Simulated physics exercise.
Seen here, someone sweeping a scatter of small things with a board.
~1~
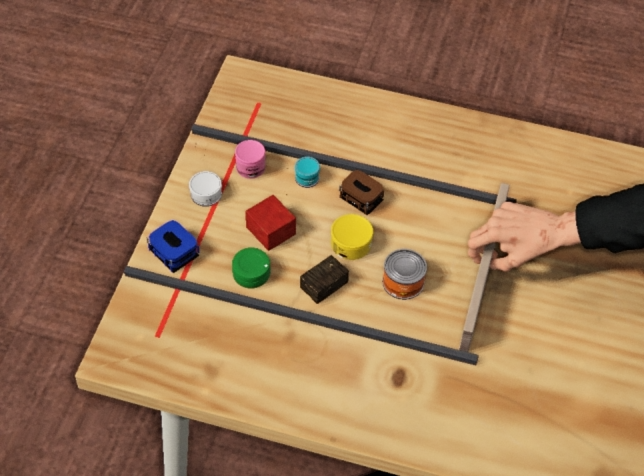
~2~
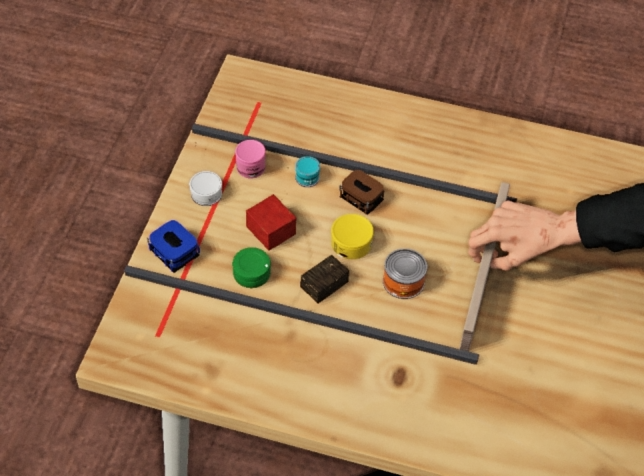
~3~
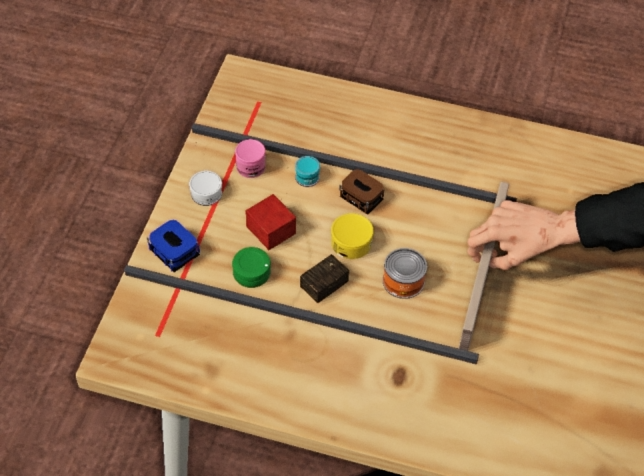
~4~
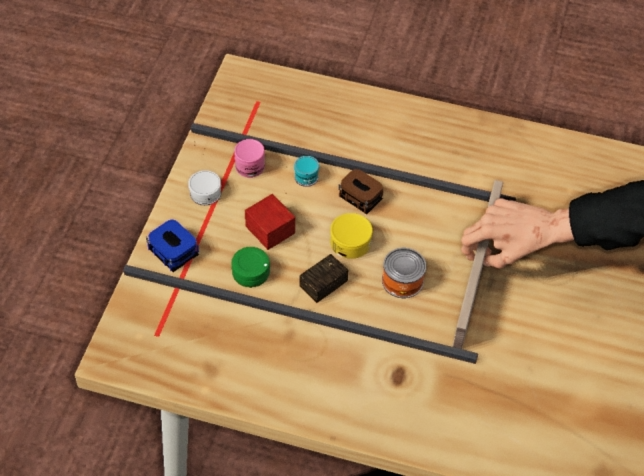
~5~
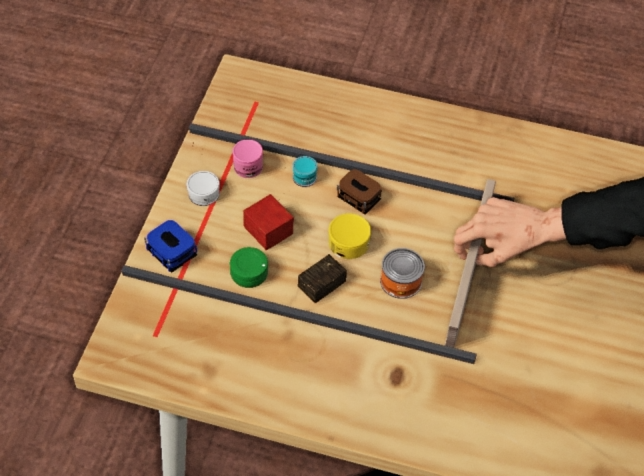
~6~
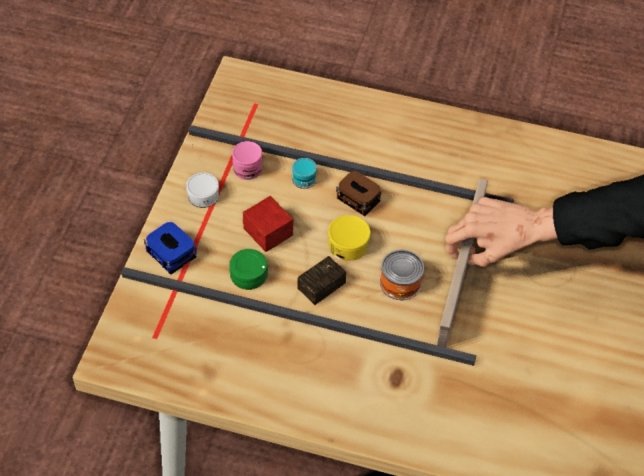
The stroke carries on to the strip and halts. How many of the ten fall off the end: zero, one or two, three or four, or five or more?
The number that fall off is one or two.
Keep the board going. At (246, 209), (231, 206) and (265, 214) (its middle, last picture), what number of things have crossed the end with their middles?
Past the end: 0, 1 and 0.
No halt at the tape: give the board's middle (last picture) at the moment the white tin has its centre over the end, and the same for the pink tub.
Its middle is around (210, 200) and around (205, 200).
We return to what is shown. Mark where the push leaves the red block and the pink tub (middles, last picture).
The red block stops around (160, 197); the pink tub around (187, 140).
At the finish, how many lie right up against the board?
That makes 5.
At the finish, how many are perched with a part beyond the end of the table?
Overhanging: 4.
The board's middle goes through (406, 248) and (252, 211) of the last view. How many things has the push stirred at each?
The counts are 1 and 10.
Early on, none off yet; blue case at rest near (171, 247); white tin at rest near (203, 190); pink tub at rest near (248, 161).
A while later, none off yet; blue case at rest near (171, 247); white tin at rest near (203, 190); pink tub travelled about its own width near (231, 157).
Finally, the number that fall off is one or two; lost, blue case.
